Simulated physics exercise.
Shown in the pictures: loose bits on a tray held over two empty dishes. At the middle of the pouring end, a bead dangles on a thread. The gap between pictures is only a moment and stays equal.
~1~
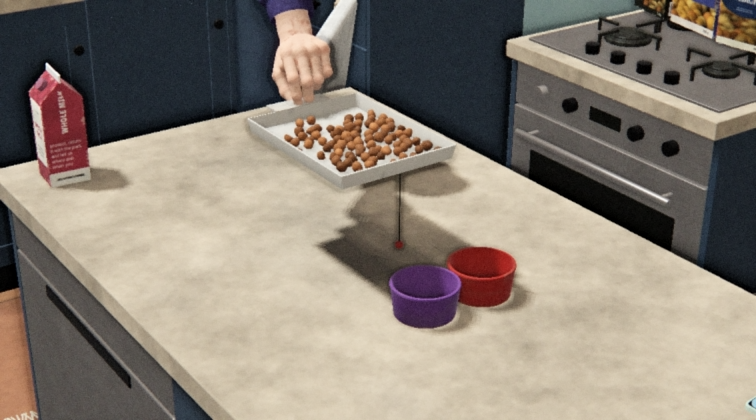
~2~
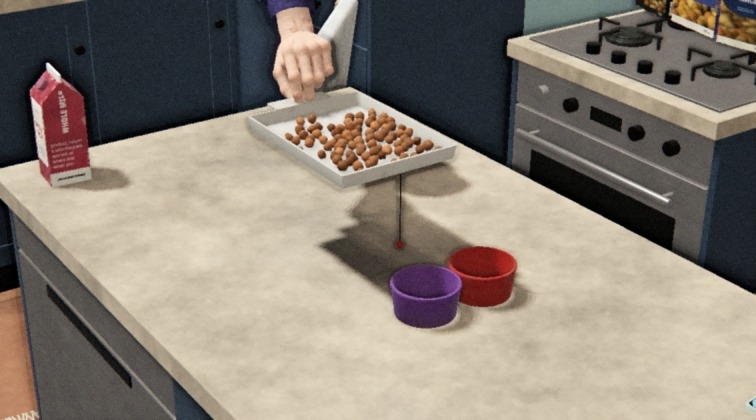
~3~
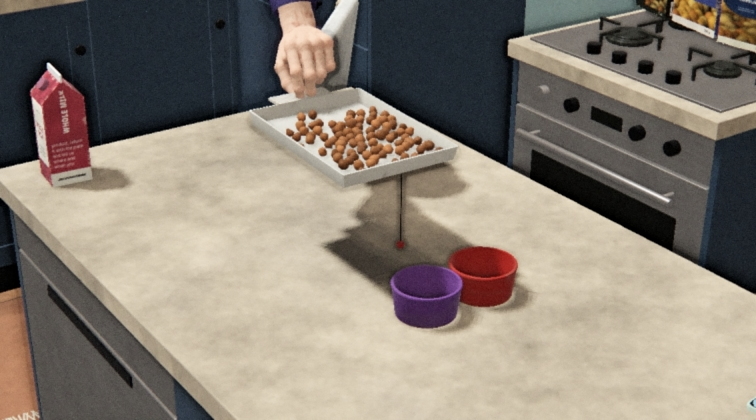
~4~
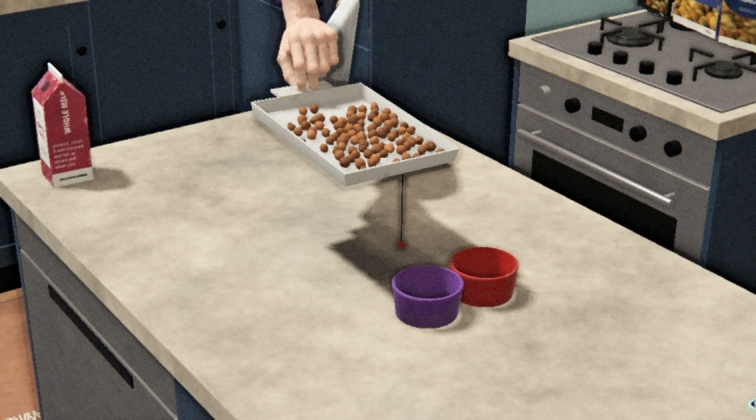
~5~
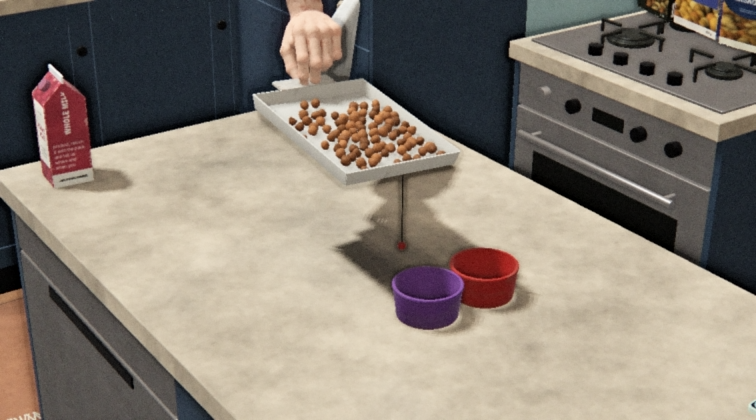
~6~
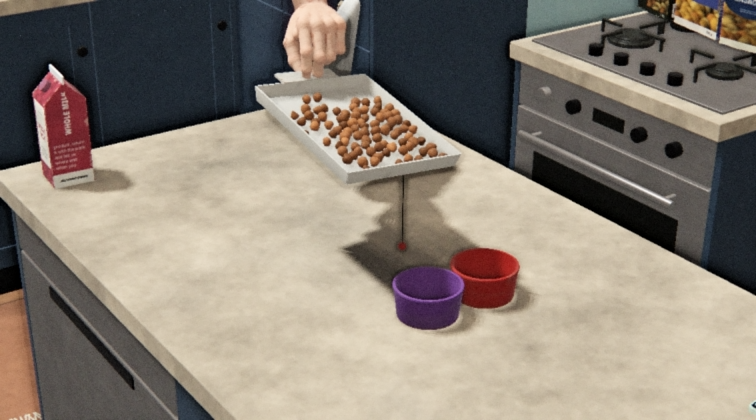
At first, a hand holds a level white tray of hazelnuts above a countertop, a red bead hanging from its near end beside empty purple and red dishes. Then the hand gradually tilts the tray slightly, its right corner lowest, while the nuts shift very little and the dishes stay empty.
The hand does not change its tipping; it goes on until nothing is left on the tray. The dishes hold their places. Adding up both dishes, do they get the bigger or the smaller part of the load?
Catch is a minority.
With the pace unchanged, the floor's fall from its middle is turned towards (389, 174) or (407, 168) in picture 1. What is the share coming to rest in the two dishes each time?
The share is 60 per cent in the first and 60 per cent in the second.
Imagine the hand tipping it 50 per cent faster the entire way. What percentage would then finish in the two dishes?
I'd put it at some 20 per cent.
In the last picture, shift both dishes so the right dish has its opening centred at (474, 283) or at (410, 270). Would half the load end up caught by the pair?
In the first position a minority, in the second a minority.
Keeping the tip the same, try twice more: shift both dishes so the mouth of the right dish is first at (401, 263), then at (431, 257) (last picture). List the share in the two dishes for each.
0 per cent the first time, 30 per cent the second time.
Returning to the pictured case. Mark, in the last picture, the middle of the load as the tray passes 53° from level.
Close to (408, 127).
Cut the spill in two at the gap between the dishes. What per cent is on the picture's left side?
That's roughly 50 per cent of the pieces.
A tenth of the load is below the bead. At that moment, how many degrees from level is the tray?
That happens at close to 100 degrees.
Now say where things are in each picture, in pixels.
Corners of the pouring end near (342, 175) and (452, 144), level; middle of the load near (359, 142), hazelnuts; left dish near (446, 309); right dish near (502, 288); bead on its thread near (399, 245), in the first picture.
Corners of the pouring end near (343, 174) and (453, 144), level; middle of the load near (359, 141), in the second picture.
Corners of the pouring end near (344, 173) and (454, 145), tipped barely, lowest at the right corner; middle of the load near (360, 139), in the third picture.
Corners of the pouring end near (346, 172) and (456, 147), tipped a little, lowest at the right corner; middle of the load near (362, 137), in the fourth picture.
Corners of the pouring end near (347, 171) and (457, 150), tipped a little, lowest at the right corner; middle of the load near (363, 135), in the fifth picture.
Corners of the pouring end near (349, 170) and (457, 152), tipped a little, lowest at the right corner; middle of the load near (365, 132); left dish near (449, 310); right dish near (506, 289), in the sixth picture.
Shortly afterwards, tray tipped steeply; the whole lot on the tray.
Next, tray tipped right over; the whole lot on the tray.
Some moments later, tray tipped past a quarter turn; only a few in the left dish; near a quarter in the right dish; the bulk outside both.
In the end, tray tipped past a quarter turn; only a few in the left dish; near a quarter in the right dish; the bulk outside both.
